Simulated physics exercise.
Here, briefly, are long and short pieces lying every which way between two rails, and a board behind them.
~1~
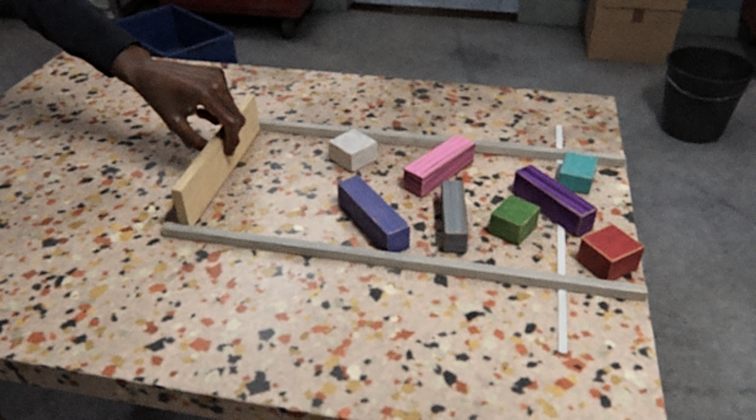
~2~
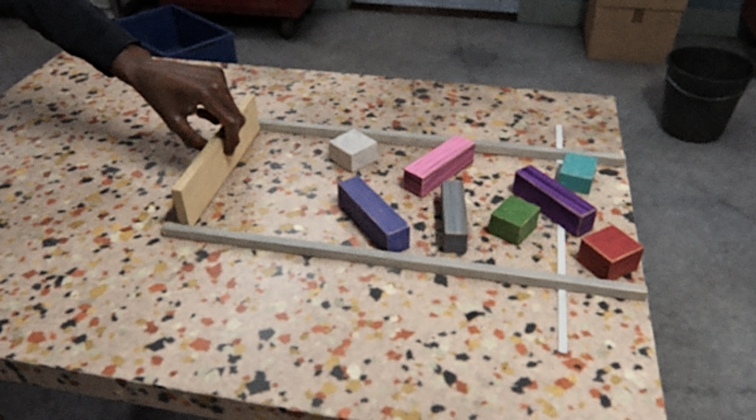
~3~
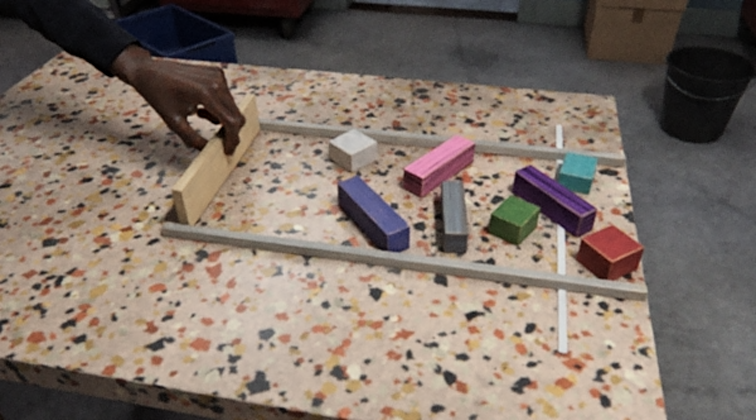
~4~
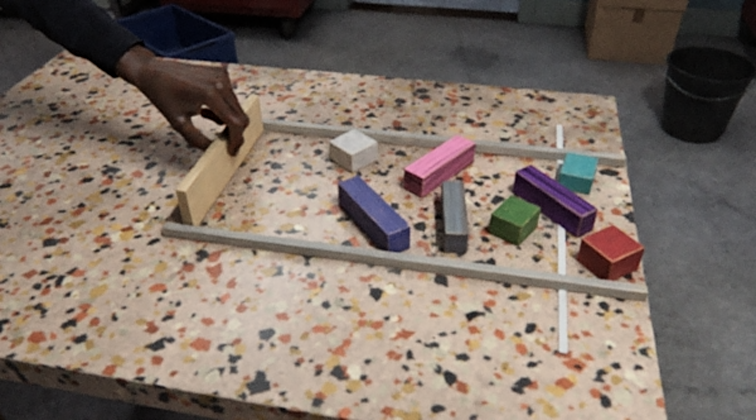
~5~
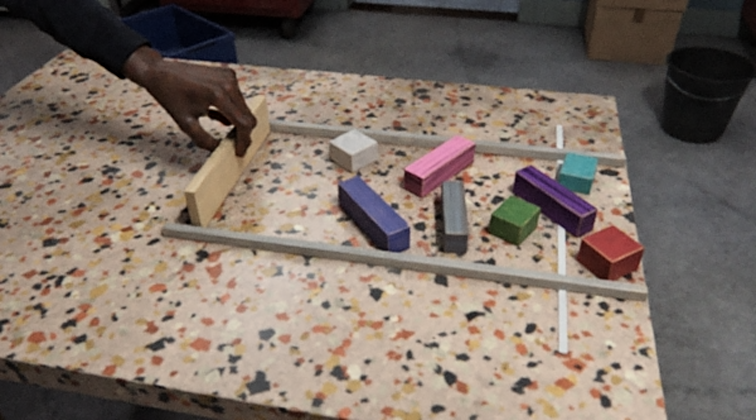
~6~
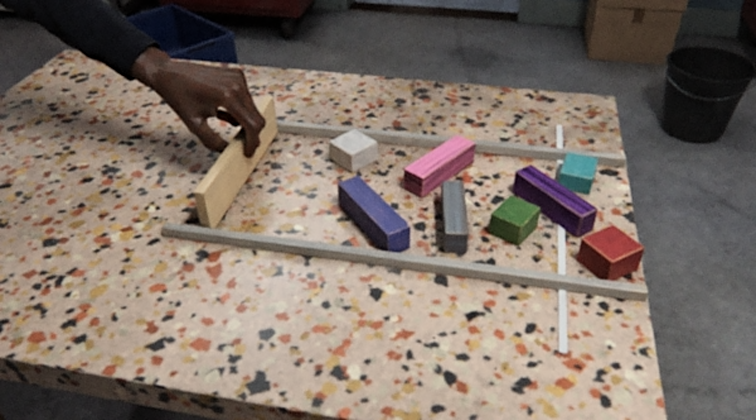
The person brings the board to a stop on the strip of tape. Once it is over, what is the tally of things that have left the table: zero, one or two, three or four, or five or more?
The number going over the edge will be one or at most two.
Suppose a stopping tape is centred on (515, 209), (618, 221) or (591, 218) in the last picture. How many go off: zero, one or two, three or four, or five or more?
In that order: None at all; five or more; three to four.
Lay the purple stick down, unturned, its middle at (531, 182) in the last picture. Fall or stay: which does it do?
So it drops, then.
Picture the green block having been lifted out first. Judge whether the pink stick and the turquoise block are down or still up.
Result - pink stick: Up; turquoise block: Gone.
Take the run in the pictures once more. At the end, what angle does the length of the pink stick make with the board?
Angle: Close to 50 degrees.
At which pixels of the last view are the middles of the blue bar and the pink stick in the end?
Listed as asked: First (577, 238), and then (606, 188).
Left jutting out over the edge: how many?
I count 3 overhanging.
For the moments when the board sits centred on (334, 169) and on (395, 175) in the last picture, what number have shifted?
That makes 1 at the first spot and 3 at the second.
Early on, none off yet; red block at rest near (610, 254); turquoise block at rest near (578, 173); purple stick at rest near (553, 200).
A while later, none off yet; red block moving near (618, 257); turquoise block travelled about its own width near (611, 174); purple stick travelled a little near (602, 209).
Finally, the number that fall off is one or two; lost, purple stick and turquoise block.
